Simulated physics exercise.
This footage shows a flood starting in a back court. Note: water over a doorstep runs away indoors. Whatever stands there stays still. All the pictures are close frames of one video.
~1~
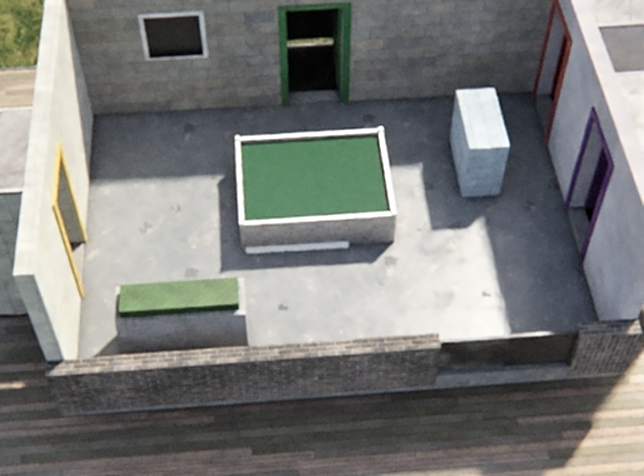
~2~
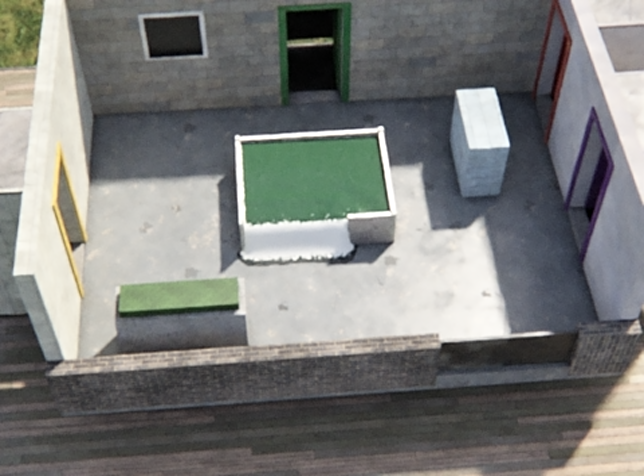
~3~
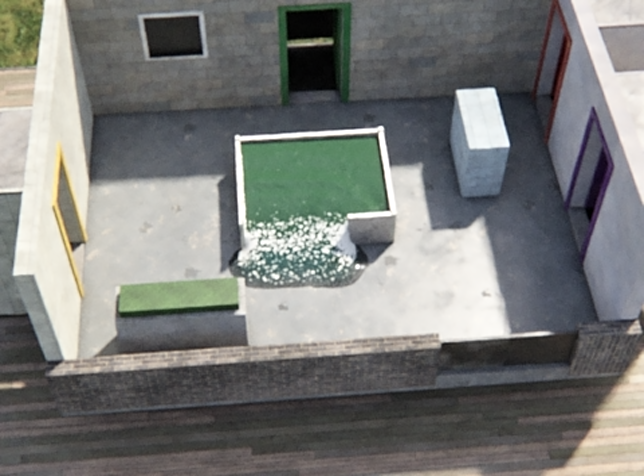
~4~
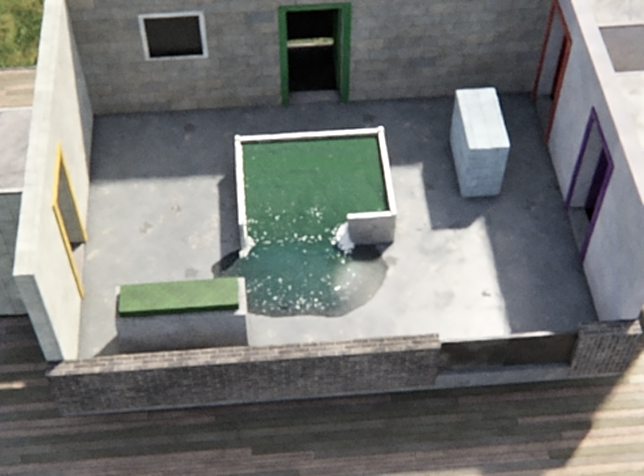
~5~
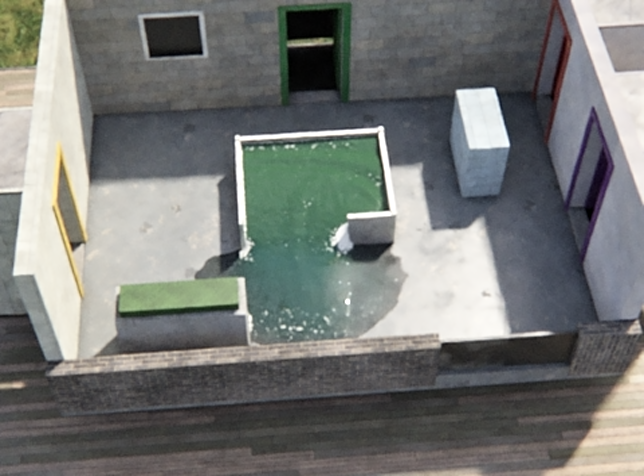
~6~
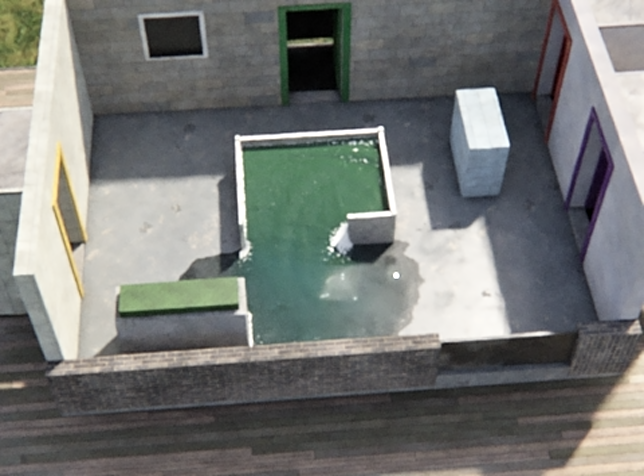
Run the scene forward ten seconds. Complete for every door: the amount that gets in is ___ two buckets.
Green door: At most; yellow door: More than; red door: At most; purple door: At most.
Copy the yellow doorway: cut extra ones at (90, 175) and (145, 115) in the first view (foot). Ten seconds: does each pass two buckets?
Note, in sequence - door one ends up lower; door two ends up higher.
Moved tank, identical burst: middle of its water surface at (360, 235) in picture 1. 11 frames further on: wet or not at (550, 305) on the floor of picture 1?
Hit.
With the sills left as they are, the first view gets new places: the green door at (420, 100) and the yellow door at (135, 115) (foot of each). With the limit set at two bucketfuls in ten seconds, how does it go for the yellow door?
In that case yellow gets flooded.
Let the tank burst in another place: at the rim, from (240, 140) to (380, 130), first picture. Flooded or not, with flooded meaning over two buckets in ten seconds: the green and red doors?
First green crosses the line, then red crosses the line.
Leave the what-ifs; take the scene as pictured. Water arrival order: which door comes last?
That would be the door marked green.
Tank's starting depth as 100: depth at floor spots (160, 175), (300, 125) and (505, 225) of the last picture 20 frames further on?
The three come to near 0, 0 and 4 per cent respectively.
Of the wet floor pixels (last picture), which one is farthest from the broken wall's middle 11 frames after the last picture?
Close to (588, 351).
A moment on, water covers 20 % of the floor; the green door not reached, the yellow door not reached, the red door not reached, the purple door not reached.
Next, water covers 30 % of the floor; the green door not reached, the yellow door wet at the sill, nothing in, the red door not reached, the purple door not reached.
Then, water covers 50 % of the floor; the green door not reached, the yellow door over two buckets in, the red door not reached, the purple door wet at the sill, nothing in.
Later, water covers 75 % of the floor; the green door not reached, the yellow door over two buckets in, the red door wet at the sill, nothing in, the purple door wet at the sill, nothing in.
In the end, water covers 100 % of the floor; the green door under two buckets in, the yellow door over two buckets in, the red door under two buckets in, the purple door wet at the sill, nothing in.
